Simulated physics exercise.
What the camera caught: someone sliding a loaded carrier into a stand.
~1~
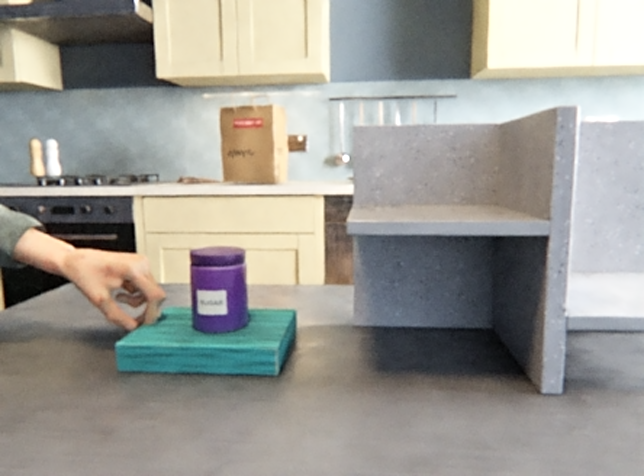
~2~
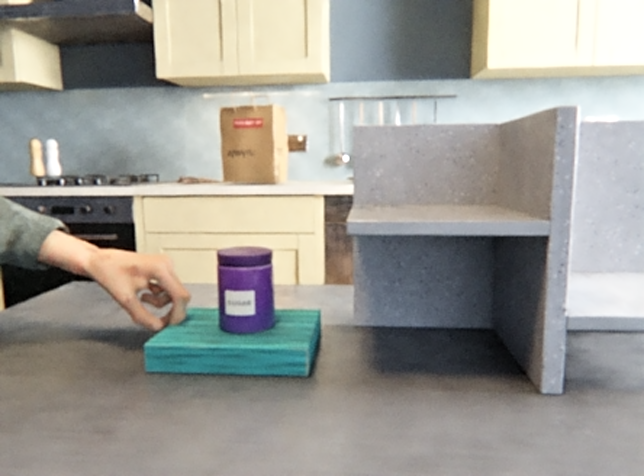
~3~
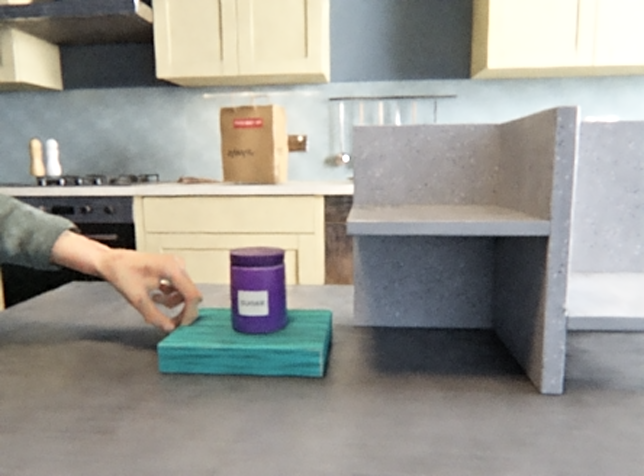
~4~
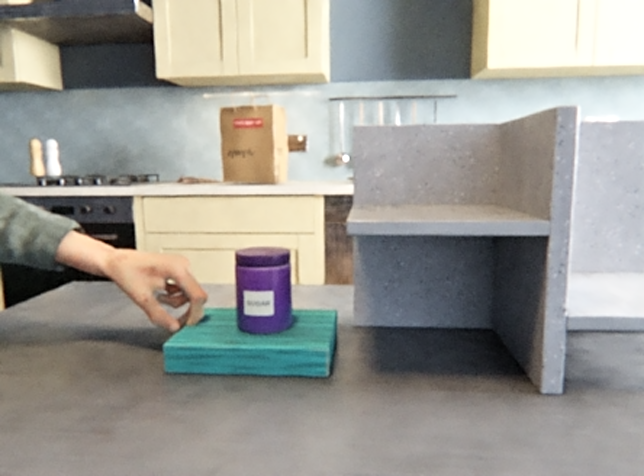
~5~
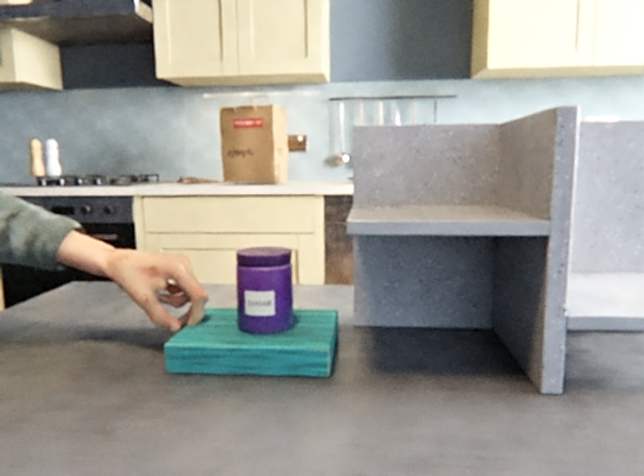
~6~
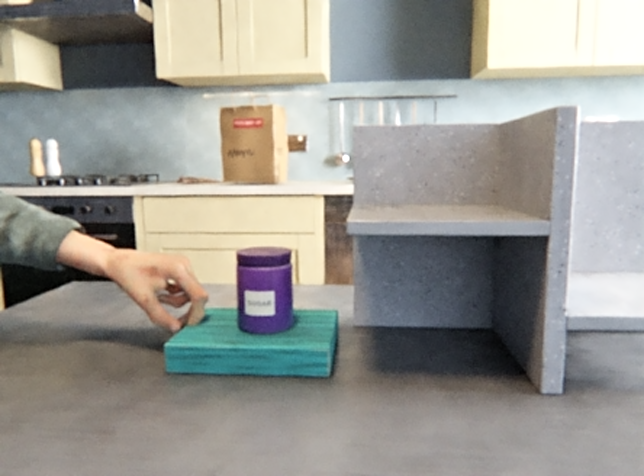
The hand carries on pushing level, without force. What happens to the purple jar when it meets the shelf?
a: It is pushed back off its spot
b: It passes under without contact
Answer: B.
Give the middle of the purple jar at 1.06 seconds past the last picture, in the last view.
I'd say roughly pixel (332, 290).
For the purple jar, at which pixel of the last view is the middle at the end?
It ends up around (433, 291).
Then, 1.06 s after the last picture, purple jar riding along near (332, 290).
At rest, the purple jar clears the shelf, near (433, 291).
